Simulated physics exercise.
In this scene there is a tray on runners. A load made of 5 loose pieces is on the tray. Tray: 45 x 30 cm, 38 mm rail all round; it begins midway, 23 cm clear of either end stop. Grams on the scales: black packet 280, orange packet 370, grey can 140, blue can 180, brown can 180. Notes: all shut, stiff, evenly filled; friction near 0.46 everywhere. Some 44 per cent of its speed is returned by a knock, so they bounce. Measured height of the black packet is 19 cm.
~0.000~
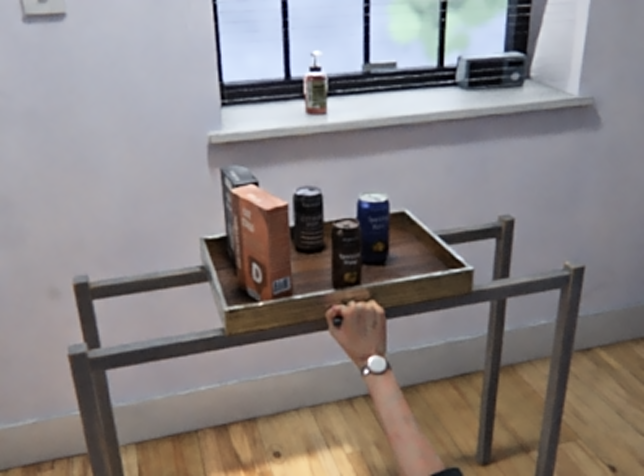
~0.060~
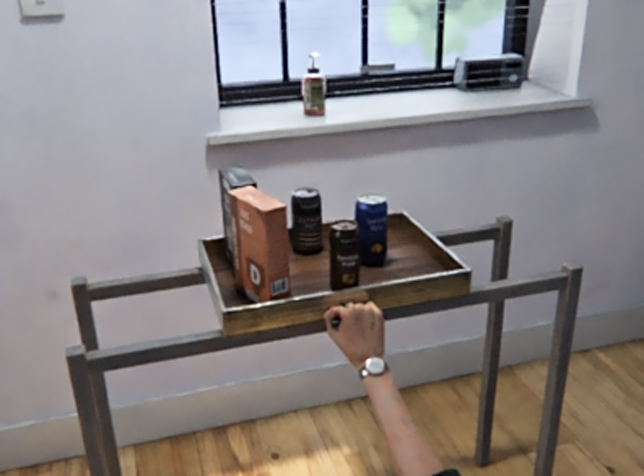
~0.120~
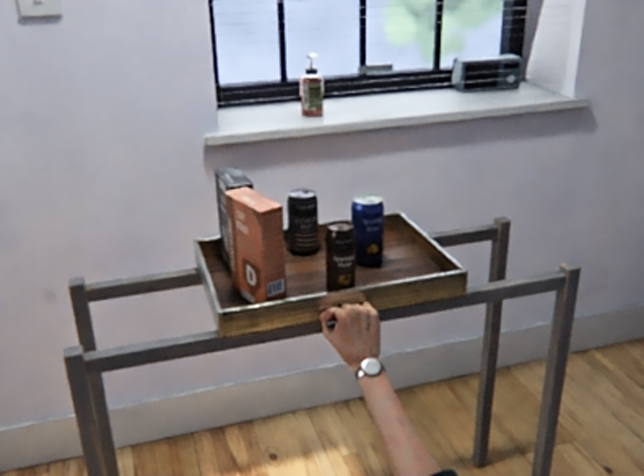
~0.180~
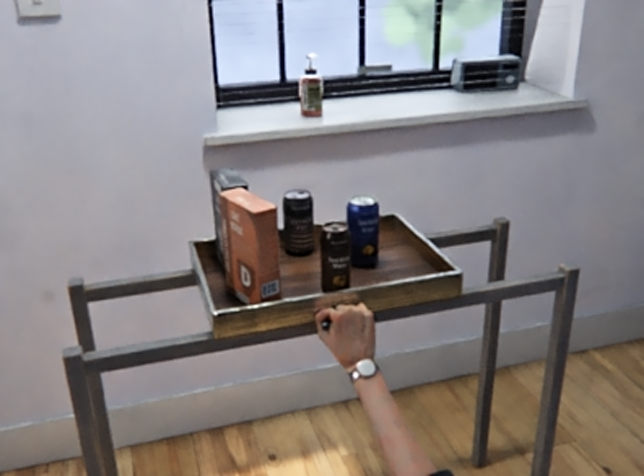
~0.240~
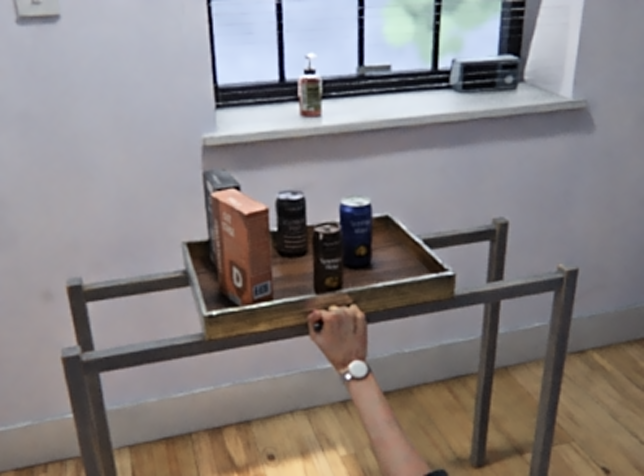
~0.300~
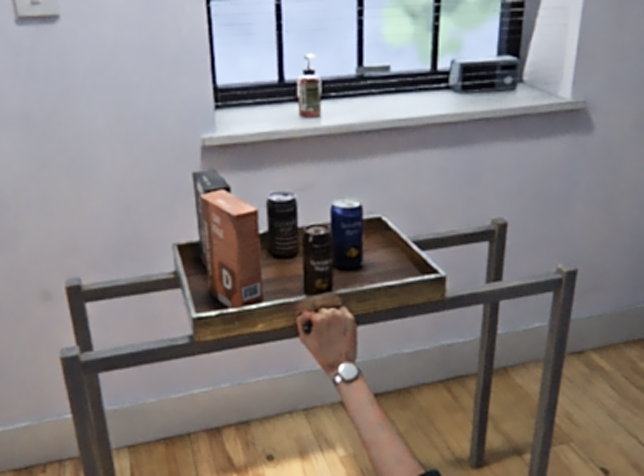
A shallow wooden tray, gripped at its front edge by a hand wearing a wristwatch, sits on grey metal rails before a pale wall and window, seen from slightly above. It carries a black packet behind an orange one at left, with grey, brown and blue cans to their right. The tray stays nearly still, then the hand slides it slightly left, its load riding along upright.
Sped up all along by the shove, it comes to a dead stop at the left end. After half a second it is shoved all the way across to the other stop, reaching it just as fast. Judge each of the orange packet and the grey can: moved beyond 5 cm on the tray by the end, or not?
Outcome: The orange packet is left out of range. The grey can is left close to its mark.
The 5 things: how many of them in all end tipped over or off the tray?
Total: 3.
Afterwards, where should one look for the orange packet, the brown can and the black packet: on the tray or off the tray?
Outcome: The orange packet departs its support; the brown can remains on its support; the black packet departs its support.
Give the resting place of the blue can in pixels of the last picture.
Resting point, approx. (468, 216) px.
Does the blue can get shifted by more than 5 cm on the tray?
Blue can: Unmoved.
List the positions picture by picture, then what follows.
In the first picture, tray midway; orange packet (262, 247); grey can (309, 220).
In the second picture, tray midway; brown can (345, 259).
In the third picture, tray midway; blue can (367, 230); brown can (341, 260).
In the fourth picture, tray has slid 1 cm left; blue can (363, 231).
In the fifth picture, tray has slid 2 cm left; brown can (328, 262).
In the sixth picture, tray has slid 4 cm left; orange packet (232, 253); grey can (283, 225).
Around 0.90 s, tray has slid 23 cm left; black packet and orange packet now off the tray; grey can shifted 5 cm near (166, 241); brown can at 43° to upright.
Around 1.30 s, tray has slid 22 cm left; grey can shifted 5 cm near (169, 240); brown can on its side; blue can shifted 5 cm.
Around 1.70 s, tray has slid 14 cm left; grey can shifted 5 cm near (210, 235); brown can on its side; blue can shifted 5 cm.
Around 2.30 s, tray has slid 16 cm right; grey can shifted 5 cm near (353, 216); brown can on its side; blue can shifted 5 cm.
Finally (3.0 s), off the tray, black packet and orange packet; on their side or leaning hard on the tray, brown can; the other 2 still in place (within 5 cm). Final places as that camera would see them, grey can near (403, 209).
